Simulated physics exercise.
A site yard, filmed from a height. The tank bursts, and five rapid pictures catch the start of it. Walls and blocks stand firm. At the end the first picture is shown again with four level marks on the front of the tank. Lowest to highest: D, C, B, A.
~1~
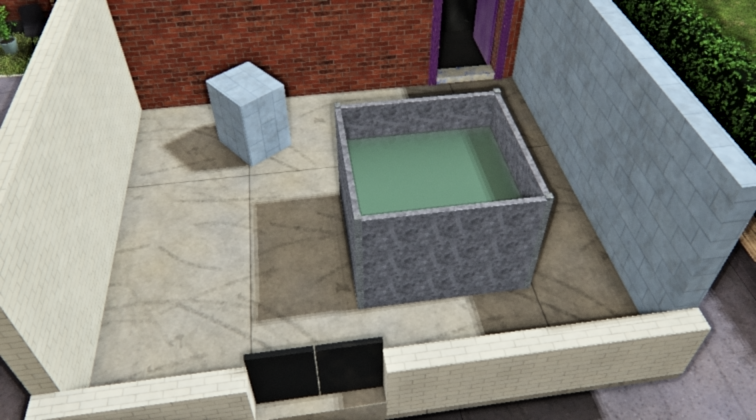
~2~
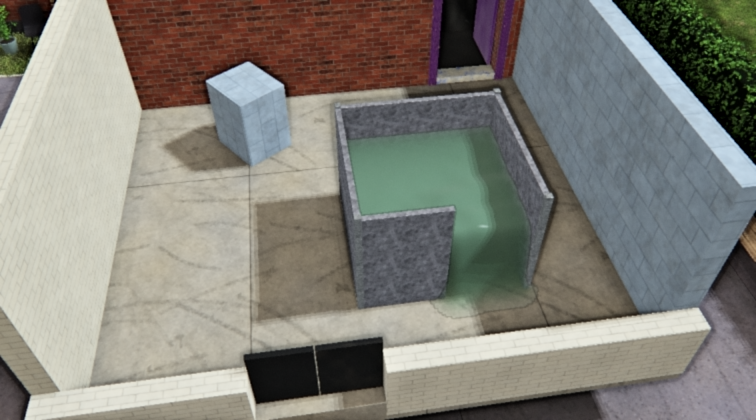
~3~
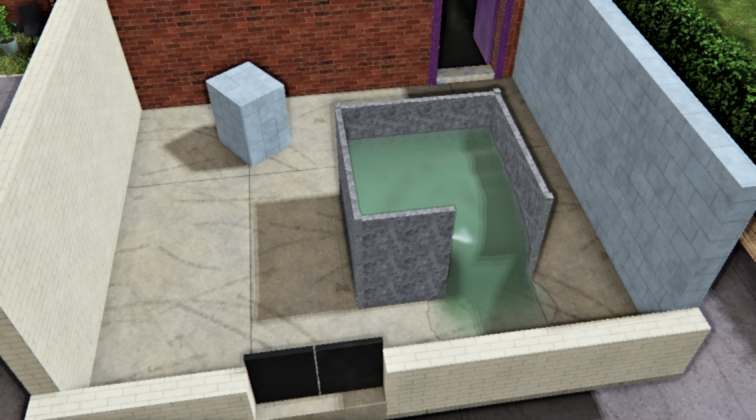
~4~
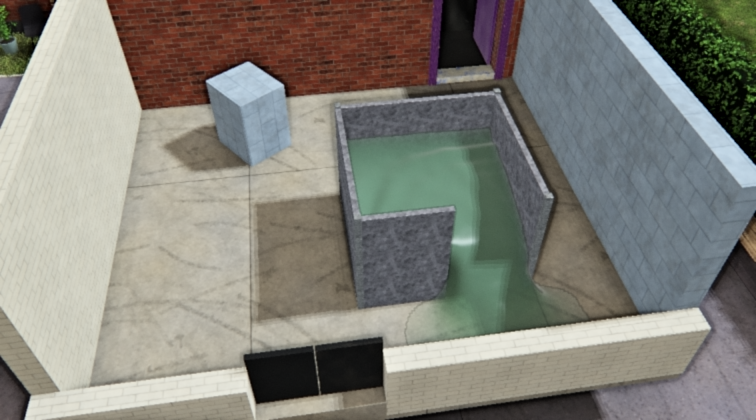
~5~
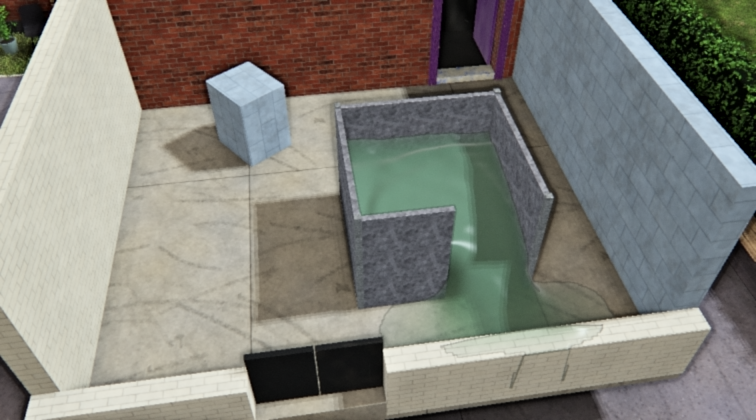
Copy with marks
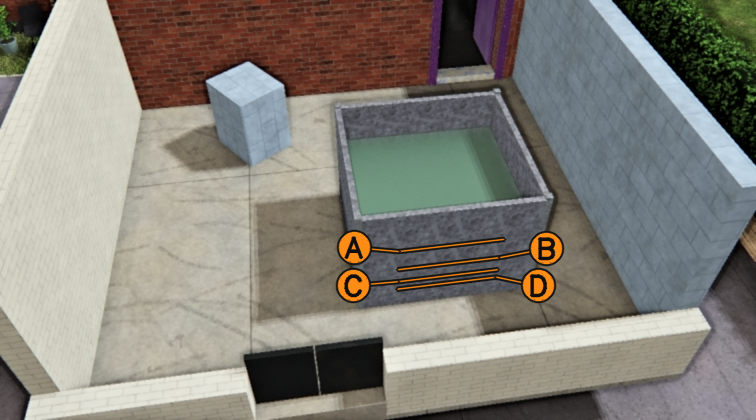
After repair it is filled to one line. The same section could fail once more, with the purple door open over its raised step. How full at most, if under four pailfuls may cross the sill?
Level C.
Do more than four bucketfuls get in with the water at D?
No, that is safe.
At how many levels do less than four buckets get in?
Two of the four.
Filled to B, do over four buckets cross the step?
Yes, it does.
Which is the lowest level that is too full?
It is B.
In orange, A at (451, 245); B at (449, 263); C at (448, 275); D at (447, 283); from the bottom up D, C, B, A.
Choosing A, dozens of bucketfuls pour in.
Choosing B, about 9 bucketfuls get in.
Choosing C, a splash gets over, under a bucket.
Choosing D, nothing gets over.
